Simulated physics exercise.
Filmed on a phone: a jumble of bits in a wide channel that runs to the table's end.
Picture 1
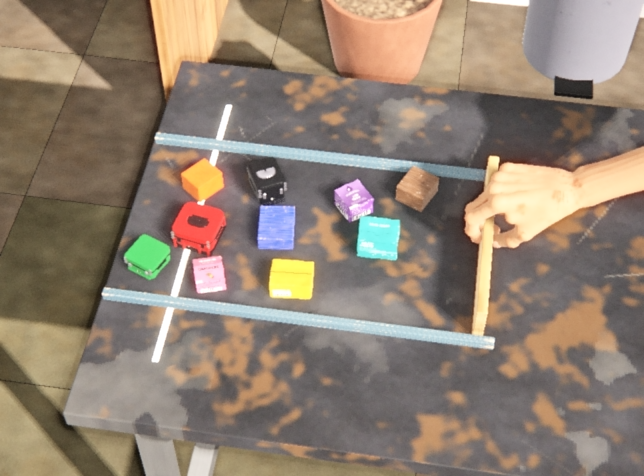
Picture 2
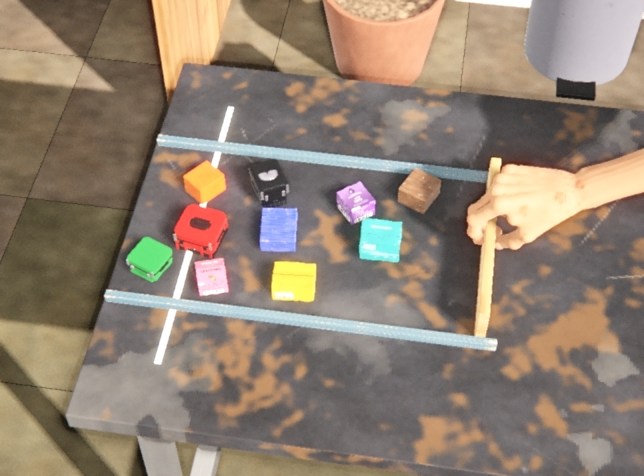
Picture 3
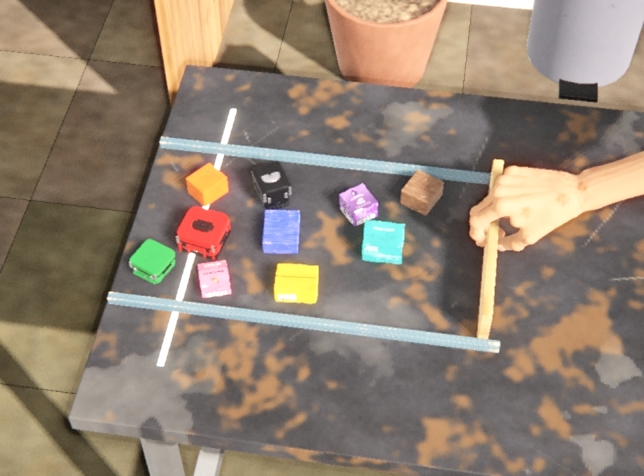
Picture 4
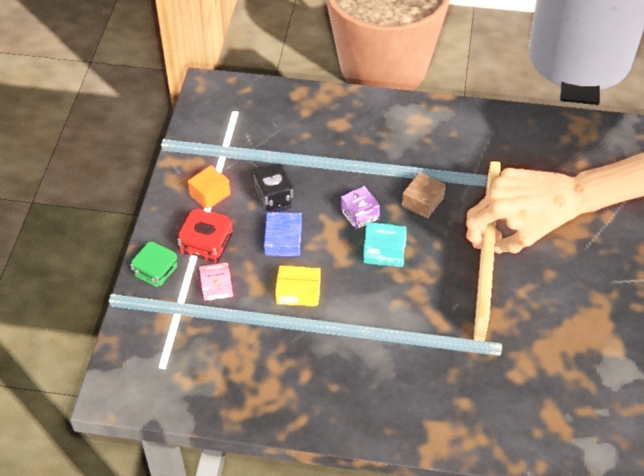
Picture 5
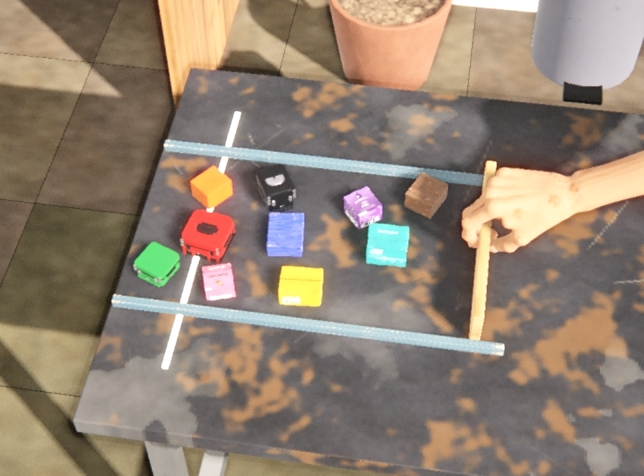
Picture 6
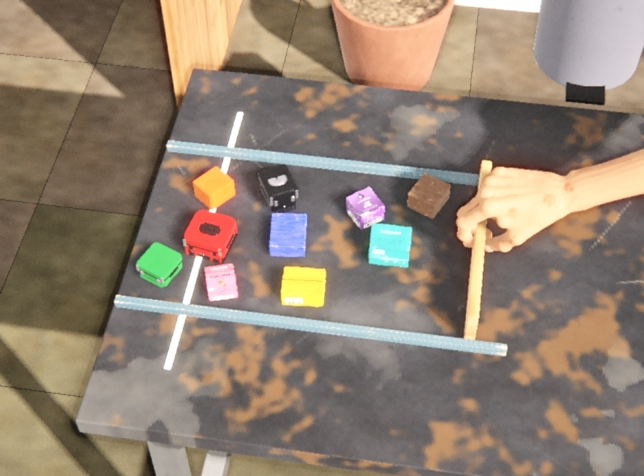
A hand holds a wooden board upright and slides it slightly left toward scattered colored blocks.
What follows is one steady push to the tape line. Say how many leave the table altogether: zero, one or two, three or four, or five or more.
As it turns out, the number that fall off is three or four.
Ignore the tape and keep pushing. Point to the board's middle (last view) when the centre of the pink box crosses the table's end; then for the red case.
Its middle is around (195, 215) and around (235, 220).
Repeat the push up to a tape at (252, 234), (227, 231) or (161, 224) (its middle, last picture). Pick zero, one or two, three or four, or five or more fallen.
Taking them in turn, zero; 1 or 2; 5 or more.
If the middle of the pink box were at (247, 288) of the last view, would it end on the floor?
It holds on.
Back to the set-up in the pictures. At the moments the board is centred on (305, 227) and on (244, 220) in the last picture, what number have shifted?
7 and 10.
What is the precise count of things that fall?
Exactly 3.
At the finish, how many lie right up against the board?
The number is 4.
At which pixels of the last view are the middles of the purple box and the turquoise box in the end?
The purple box stops around (197, 204); the turquoise box around (186, 225).
A little later, none off yet; green case at rest near (160, 266); orange block at rest near (214, 188); red case at rest near (211, 236).
Next, none off yet; green case moving near (150, 265); orange block shifted about its own width near (182, 187); red case shifted about its own width near (149, 230).
When it is over, the number that fall off is three or four; down, red case, orange block and green case.
